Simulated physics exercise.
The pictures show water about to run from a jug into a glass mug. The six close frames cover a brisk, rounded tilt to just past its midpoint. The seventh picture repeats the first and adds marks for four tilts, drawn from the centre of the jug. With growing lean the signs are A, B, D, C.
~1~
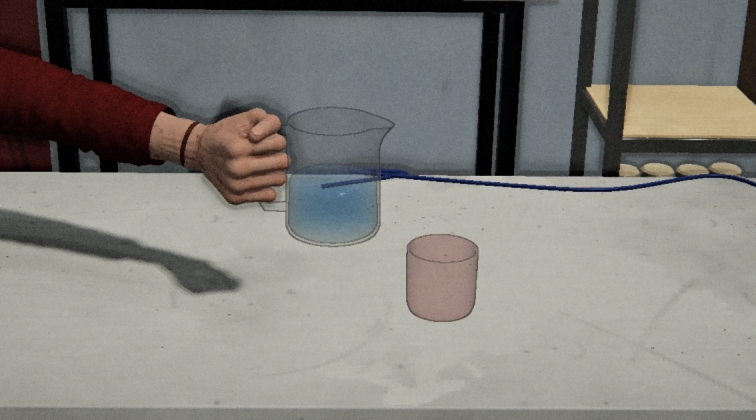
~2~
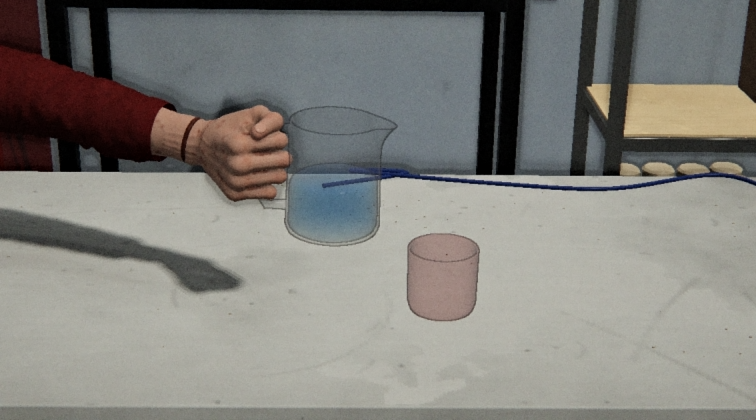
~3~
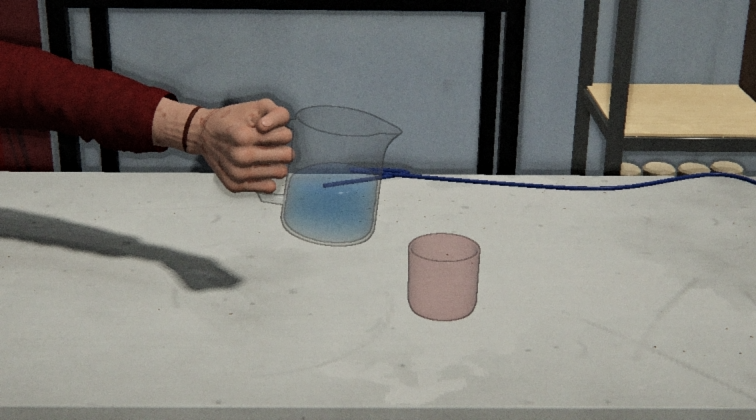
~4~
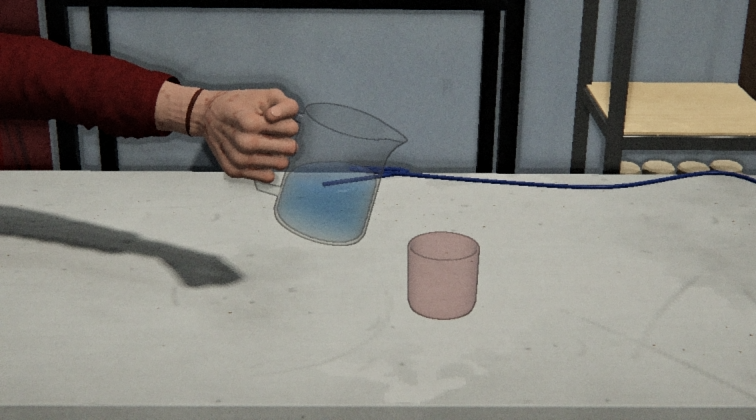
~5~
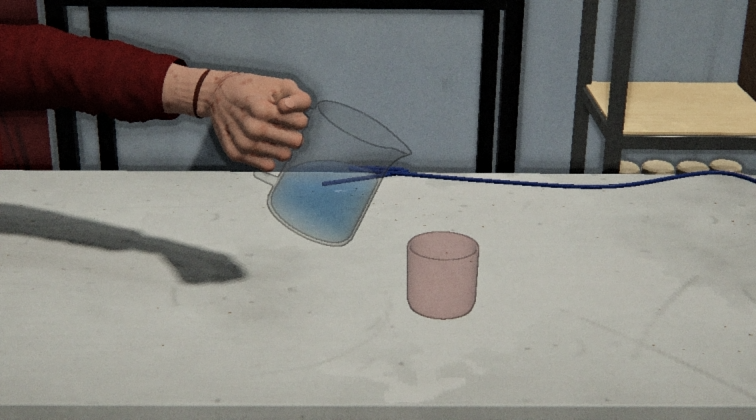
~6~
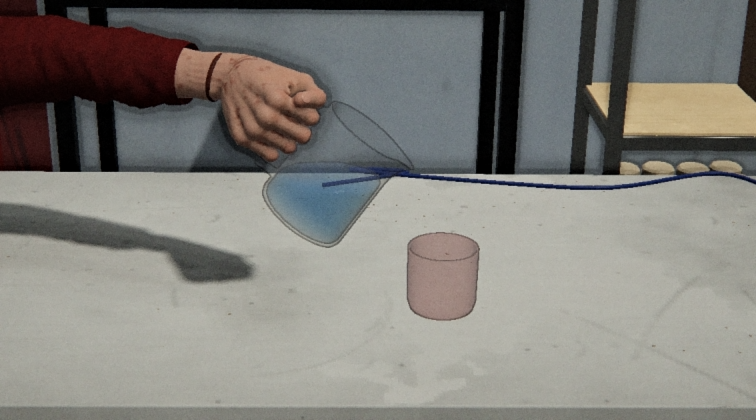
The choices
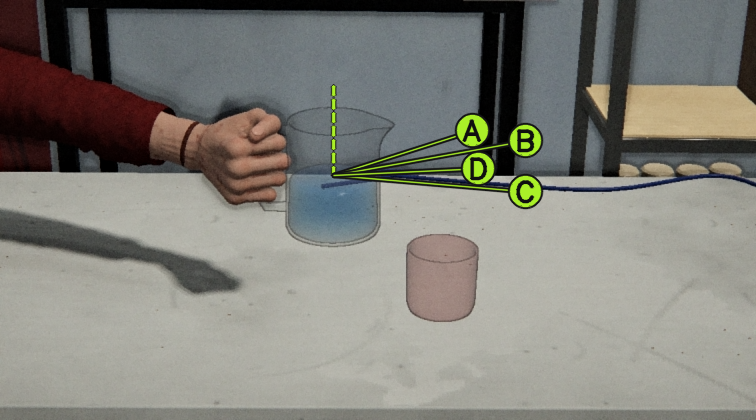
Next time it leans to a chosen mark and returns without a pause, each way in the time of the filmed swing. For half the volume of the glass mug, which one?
Go for A.
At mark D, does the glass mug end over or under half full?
Over.
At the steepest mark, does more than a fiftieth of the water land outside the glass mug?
Yes, it does.
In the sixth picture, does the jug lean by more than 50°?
No, it does not.
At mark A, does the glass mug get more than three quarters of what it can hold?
No, less.
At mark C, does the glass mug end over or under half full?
Over.
On the marked copy, A at (456, 136); B at (508, 144); C at (508, 190); D at (461, 169).
Choosing A, the glass mug ends with about 50 % of what it can hold.
Choosing B, the glass mug ends with about 71 % of what it can hold; 5 % of the water is spilt.
Choosing C, the glass mug is filled to the brim; 20 % of the water is spilt.
Choosing D, the glass mug ends with about 96 % of what it can hold; 6 % of the water is spilt.
